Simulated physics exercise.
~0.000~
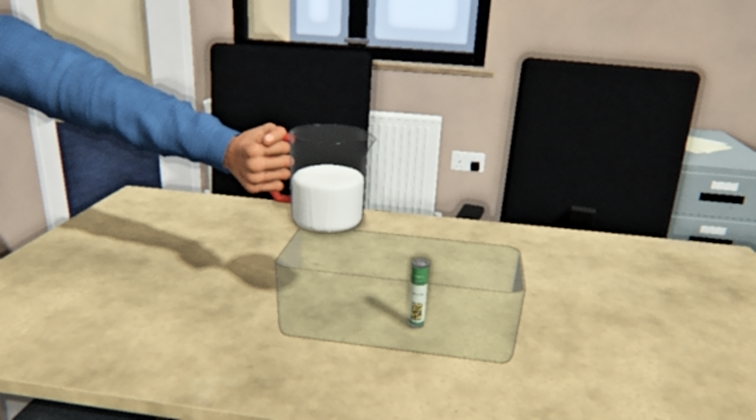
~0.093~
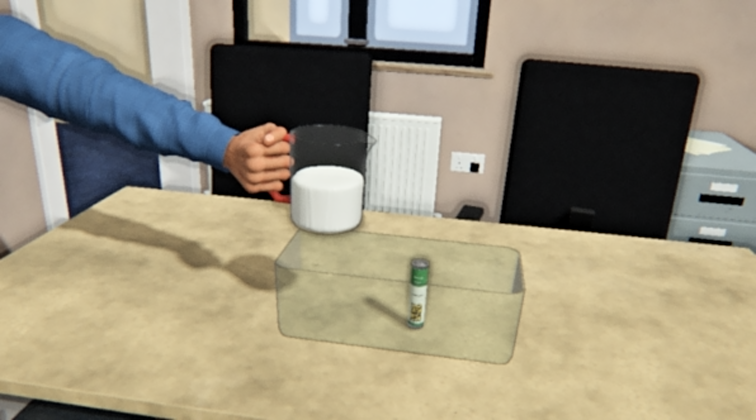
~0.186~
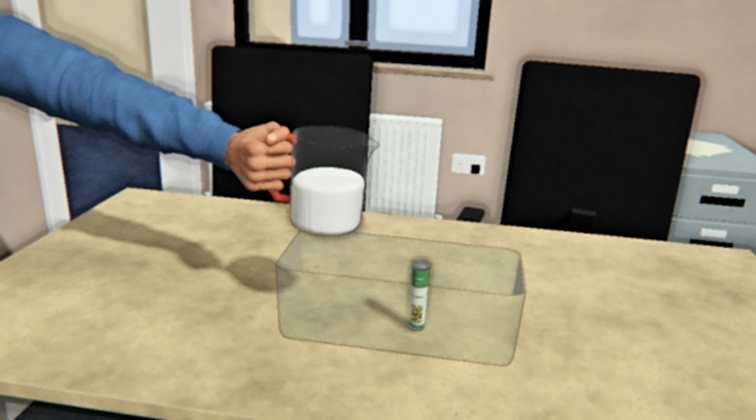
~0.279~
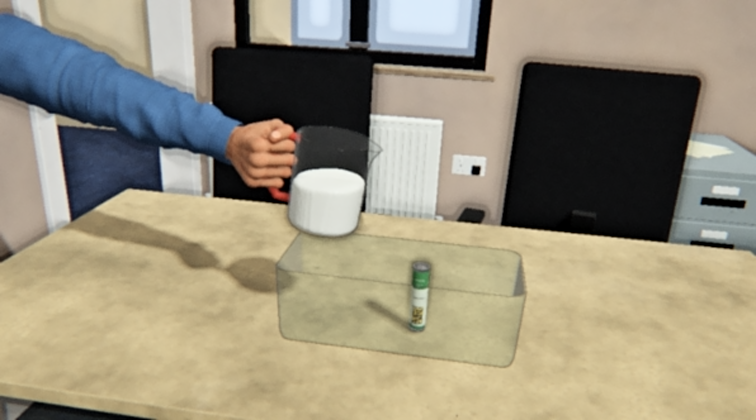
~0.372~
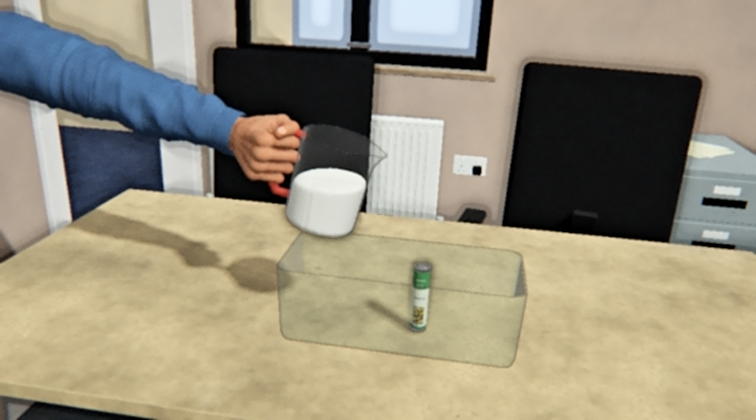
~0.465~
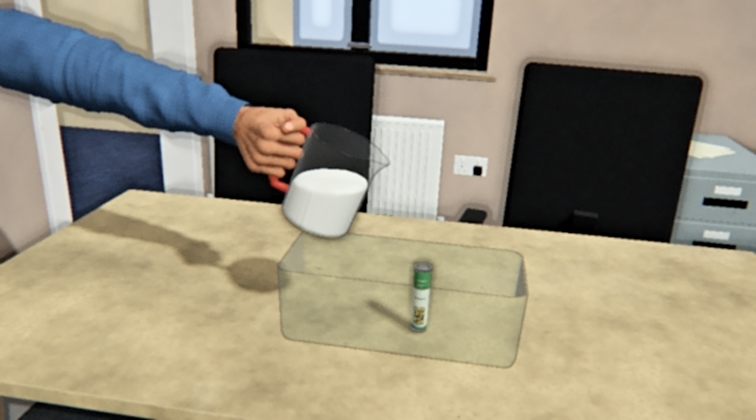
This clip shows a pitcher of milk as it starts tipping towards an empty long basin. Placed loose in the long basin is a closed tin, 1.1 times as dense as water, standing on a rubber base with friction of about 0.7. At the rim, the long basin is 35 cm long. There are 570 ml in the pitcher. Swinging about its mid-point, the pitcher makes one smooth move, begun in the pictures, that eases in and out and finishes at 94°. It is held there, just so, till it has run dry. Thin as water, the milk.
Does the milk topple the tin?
I reckon it can't hold on.
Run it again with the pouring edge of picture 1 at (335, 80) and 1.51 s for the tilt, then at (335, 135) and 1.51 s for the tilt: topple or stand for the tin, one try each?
The tin stays vertical the first time and stays vertical the second time.
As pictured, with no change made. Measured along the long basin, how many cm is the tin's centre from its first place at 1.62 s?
Measured centre to centre, about 8 cm.
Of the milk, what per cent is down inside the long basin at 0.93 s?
Around 0%.
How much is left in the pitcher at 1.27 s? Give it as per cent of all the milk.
Remaining share: Approx. 54 %.
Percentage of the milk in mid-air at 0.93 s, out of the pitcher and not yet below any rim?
About 3 per cent.
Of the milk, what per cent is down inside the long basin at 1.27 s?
Reading: Approx. 30 %.
Then, 0.93 s in, the tilt is 64° and 97 per cent is still to pour; the tin stands where it began.
Then, 1.27 s in, the tilt is 88° and 54 per cent is still to pour; the tin leans 13°.
Then, 1.62 s in, the tilt is 94° and 16 per cent is still to pour; the tin lies on its side.
Then, 2.01 s in, the tilt is 94° and 4 per cent is still to pour; the tin lies on its side.
Finally, the tin lies on its side.
